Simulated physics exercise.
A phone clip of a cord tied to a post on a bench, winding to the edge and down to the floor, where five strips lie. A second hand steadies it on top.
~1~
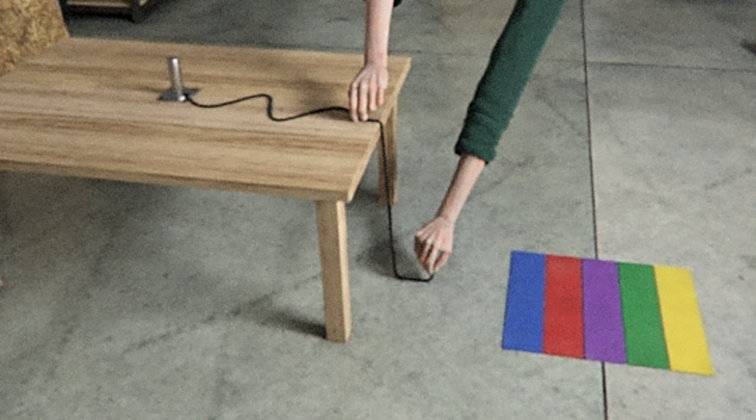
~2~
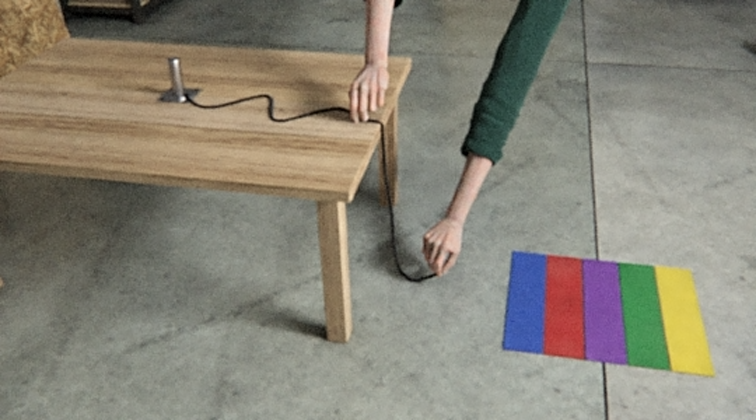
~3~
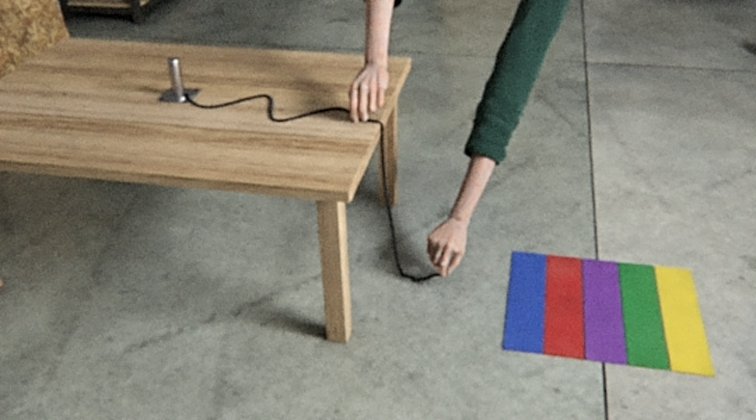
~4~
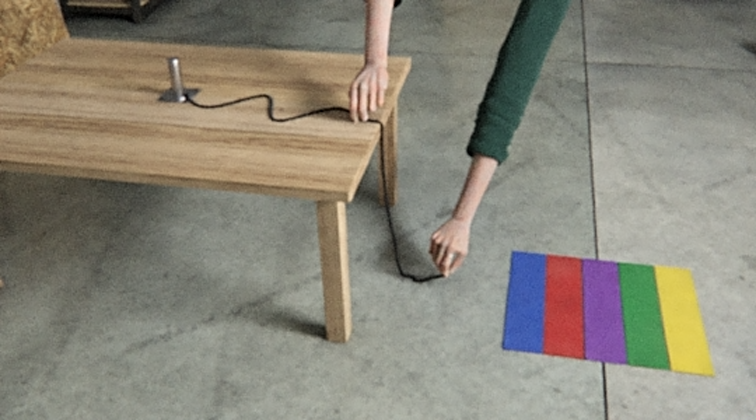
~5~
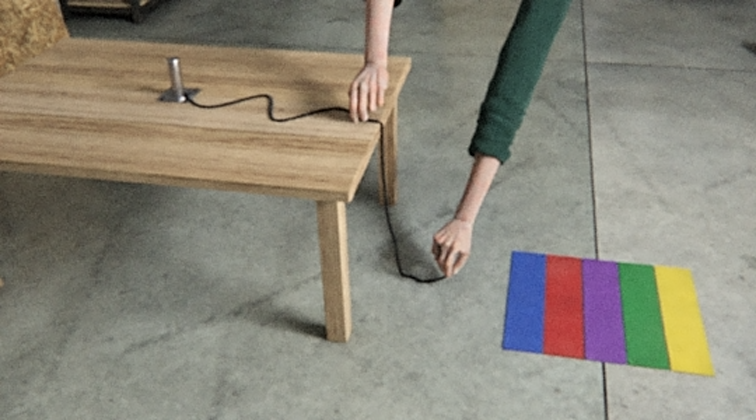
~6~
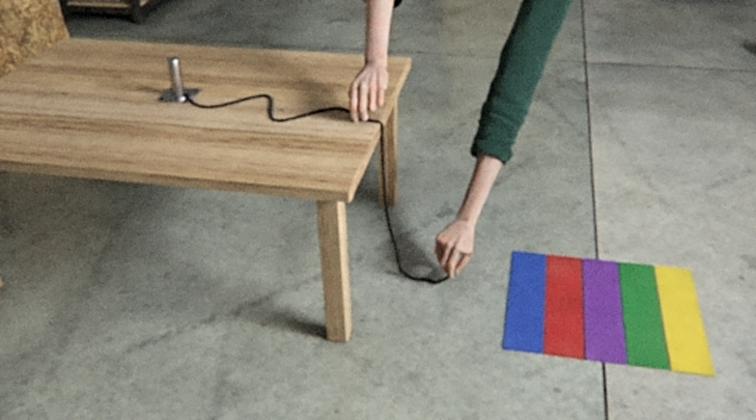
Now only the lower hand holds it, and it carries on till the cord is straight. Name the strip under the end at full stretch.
It gets as far as the green strip.
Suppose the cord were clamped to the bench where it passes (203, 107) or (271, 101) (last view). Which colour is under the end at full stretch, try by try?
In that order: Green; purple.
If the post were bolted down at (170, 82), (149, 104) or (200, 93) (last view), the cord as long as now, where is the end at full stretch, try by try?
The places are (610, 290), (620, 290) and (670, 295).
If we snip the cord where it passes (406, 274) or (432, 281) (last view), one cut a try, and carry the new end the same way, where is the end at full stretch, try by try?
The places are (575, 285) and (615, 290).
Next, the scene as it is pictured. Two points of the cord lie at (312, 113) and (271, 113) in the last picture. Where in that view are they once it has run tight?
They go to (374, 118) and to (321, 112).
A little later, end near (565, 286); over red.
Next, end near (616, 291); over purple.
When it is tight, end near (647, 295); over green. The green one.
